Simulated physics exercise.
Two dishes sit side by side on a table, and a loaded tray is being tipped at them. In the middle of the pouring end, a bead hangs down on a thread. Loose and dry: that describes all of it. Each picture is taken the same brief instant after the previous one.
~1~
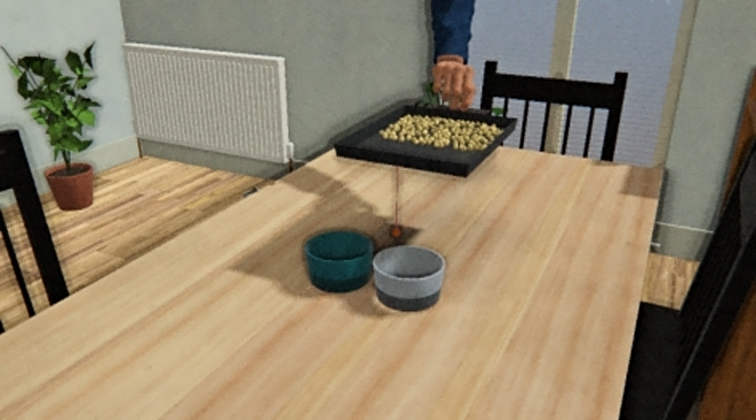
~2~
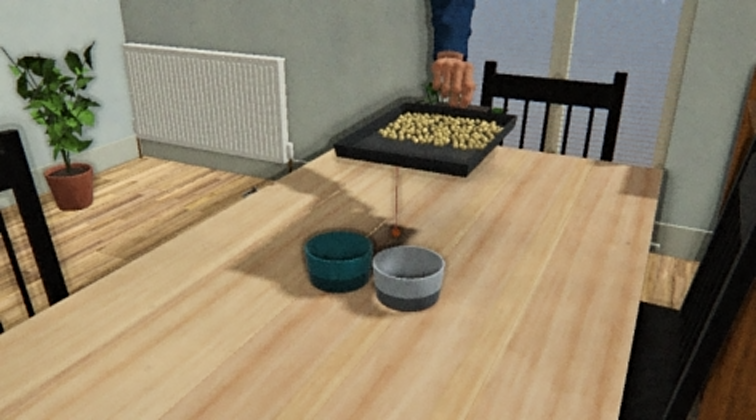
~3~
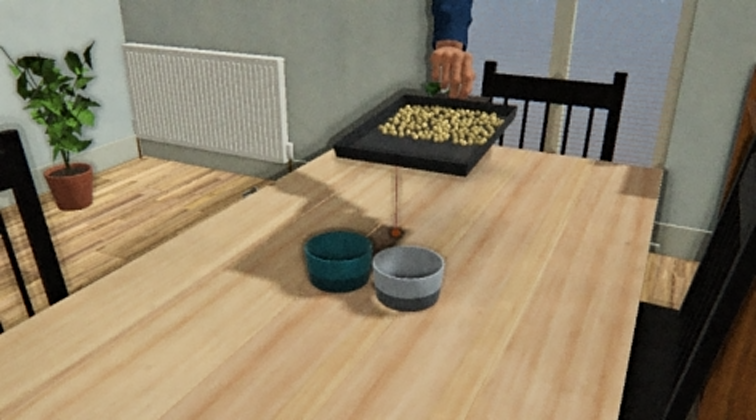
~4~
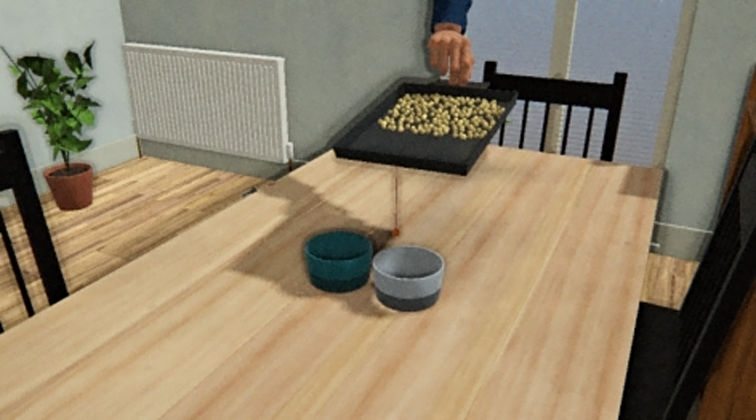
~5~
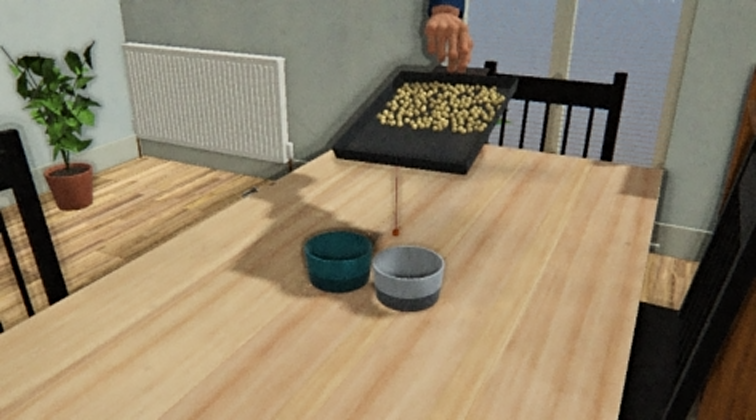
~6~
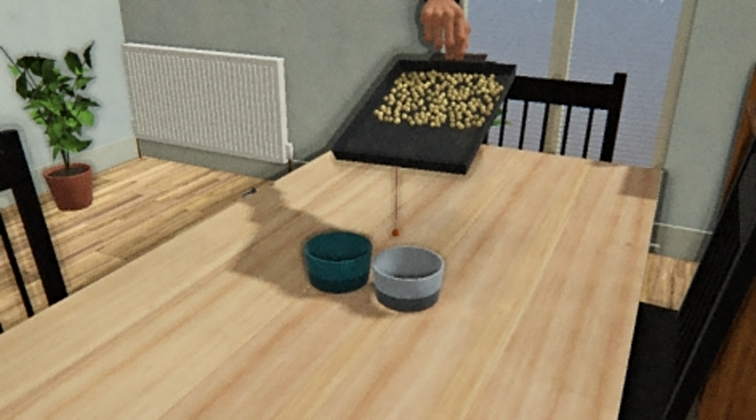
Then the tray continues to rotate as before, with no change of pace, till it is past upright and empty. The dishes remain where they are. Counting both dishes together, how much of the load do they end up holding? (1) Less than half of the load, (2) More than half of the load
More than half of the load (2).
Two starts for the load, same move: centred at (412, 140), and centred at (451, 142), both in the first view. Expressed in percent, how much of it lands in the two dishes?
Roughly 90 and 80 percent, in that order.
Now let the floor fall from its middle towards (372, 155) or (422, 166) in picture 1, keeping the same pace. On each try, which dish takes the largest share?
The first try favours the dish to the left; the second favours the dish to the right.
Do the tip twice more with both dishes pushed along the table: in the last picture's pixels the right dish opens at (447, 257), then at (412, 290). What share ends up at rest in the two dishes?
You'd get 30 in a hundred first and 10 in a hundred after that.
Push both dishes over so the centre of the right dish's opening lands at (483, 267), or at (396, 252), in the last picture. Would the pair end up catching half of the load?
Well, a minority share the first time and a majority share the next.
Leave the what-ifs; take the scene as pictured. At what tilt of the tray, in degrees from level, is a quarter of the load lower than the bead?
Near 80 degrees.
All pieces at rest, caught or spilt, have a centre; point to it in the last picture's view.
Somewhere close to (345, 279) in the last picture.
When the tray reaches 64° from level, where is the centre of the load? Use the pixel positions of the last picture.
About (377, 159).
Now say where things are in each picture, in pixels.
In the first picture, corners of the pouring end at (337, 143) and (467, 163), level; middle of the load at (444, 132), soya beans; left dish at (323, 274); right dish at (394, 292); bead on its thread at (396, 233).
In the second picture, corners of the pouring end at (336, 144) and (467, 163), level; middle of the load at (444, 130).
In the third picture, corners of the pouring end at (336, 144) and (466, 163), tipped barely, lowest at the left corner; middle of the load at (443, 124).
In the fourth picture, corners of the pouring end at (335, 145) and (466, 163), tipped a little, lowest at the left corner; middle of the load at (443, 115).
In the fifth picture, corners of the pouring end at (334, 147) and (465, 163), tipped clearly, lowest at the left corner; middle of the load at (442, 106).
In the sixth picture, corners of the pouring end at (333, 149) and (464, 163), tipped clearly, lowest at the left corner; middle of the load at (440, 98); left dish at (322, 274); right dish at (393, 293).
Soon after the last picture, tray tipped steeply; most on the tray; a stray few in the right dish; a stray few in the left dish; about a quarter in the air.
A little later, tray tipped past a quarter turn; about two thirds on the tray; a small part in the right dish; about a quarter in the left dish; a small part outside both; a small part in the air.
Later still, tray tipped past a quarter turn; about a third in the right dish; about half in the left dish; a small part outside both.
At rest, tray tipped past a quarter turn; about a third in the right dish; about half in the left dish; a small part outside both.
